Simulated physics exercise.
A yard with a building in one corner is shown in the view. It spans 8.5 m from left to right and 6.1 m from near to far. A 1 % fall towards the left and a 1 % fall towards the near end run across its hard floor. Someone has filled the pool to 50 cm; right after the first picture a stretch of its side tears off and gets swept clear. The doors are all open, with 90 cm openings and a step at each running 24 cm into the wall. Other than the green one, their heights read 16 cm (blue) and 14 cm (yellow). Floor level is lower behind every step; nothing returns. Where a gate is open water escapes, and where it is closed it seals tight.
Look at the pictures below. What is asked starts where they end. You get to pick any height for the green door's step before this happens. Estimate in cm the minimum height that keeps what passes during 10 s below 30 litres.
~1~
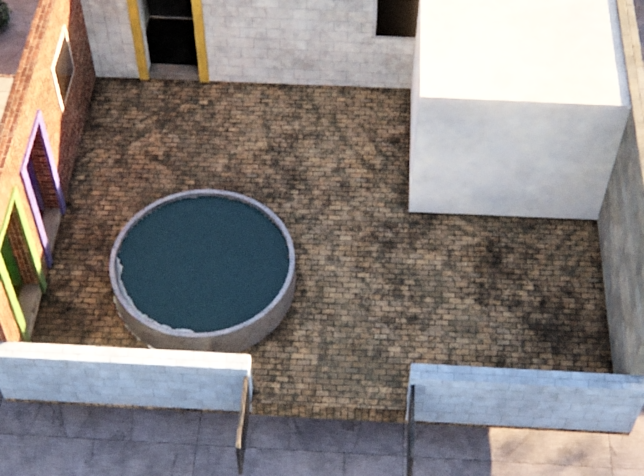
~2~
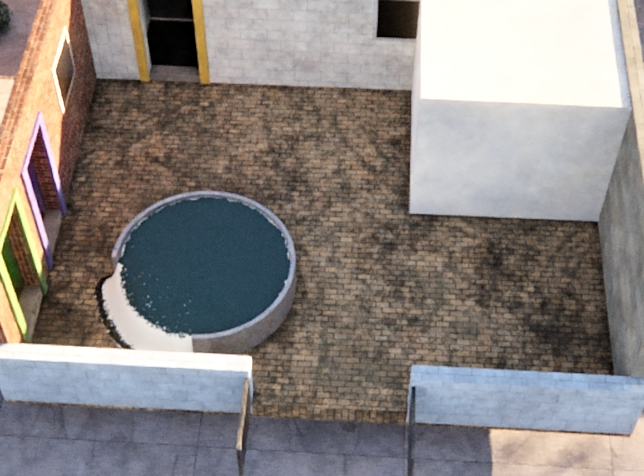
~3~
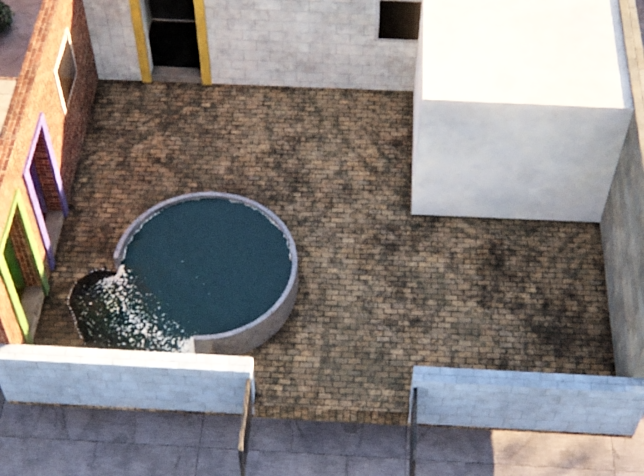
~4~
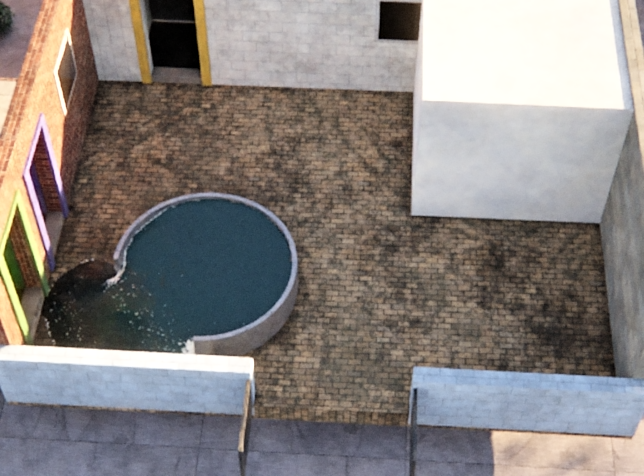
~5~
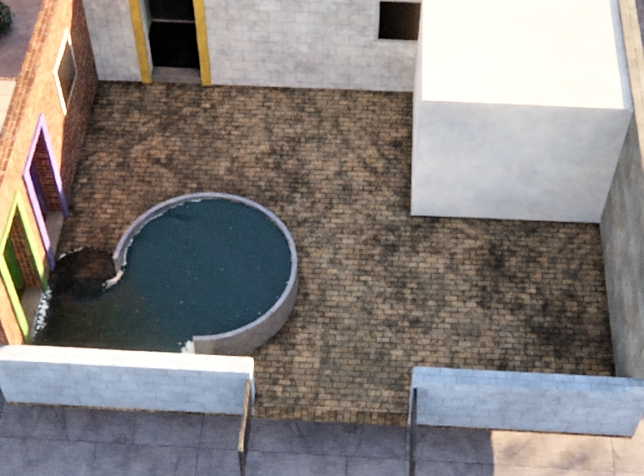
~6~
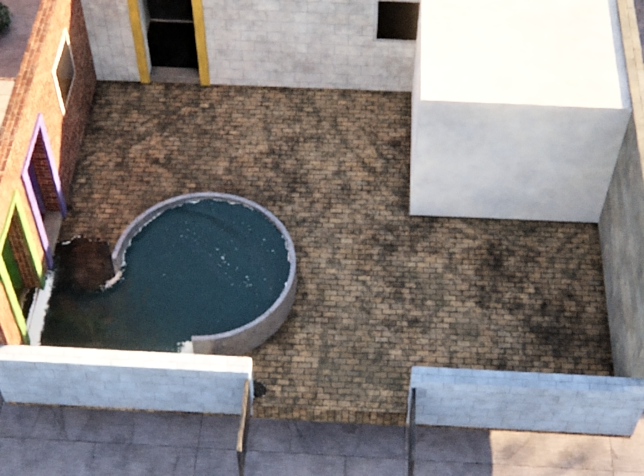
I would say 34 cm.
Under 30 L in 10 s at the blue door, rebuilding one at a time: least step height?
At blue, about 9.5 cm.
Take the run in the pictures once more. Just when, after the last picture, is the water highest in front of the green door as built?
It peaks around 1.0 s.
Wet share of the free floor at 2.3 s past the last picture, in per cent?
35 %.
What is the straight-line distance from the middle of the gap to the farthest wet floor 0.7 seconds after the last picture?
Distance from gap: Approx. 2.8 m.
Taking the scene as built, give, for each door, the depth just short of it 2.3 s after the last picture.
Depth at blue 16 cm, at green 34 cm, at yellow 0 cm.
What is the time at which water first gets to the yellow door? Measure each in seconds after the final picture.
Arrival: Yellow 2.8 s.
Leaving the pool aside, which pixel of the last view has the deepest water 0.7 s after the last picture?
About (36, 380).
Then, 0.7 s after the last picture water covers 15 % of the floor, deepest (59 cm) near (36, 380); 37 cm at the green door, 5 litres in over its 25 cm step.
Then, 2.3 s after the last picture water covers 35 % of the floor, deepest (35 cm) near (23, 379); 34 cm at the green door, 97 litres in over its 25 cm step.
Then, 9.3 s after the last picture water covers 95 % of the floor, deepest (14 cm) near (23, 379); 12 cm at the green door, 113 litres in over its 25 cm step.
At the green door as built, the water peaked near 41 cm, 1.1 s after the last picture.
Run again over the same 10 s with other heights there, 66 litres in over 29 cm, 9 litres over 39.5 cm. The limit of 30 litres is kept from about 34 cm up.
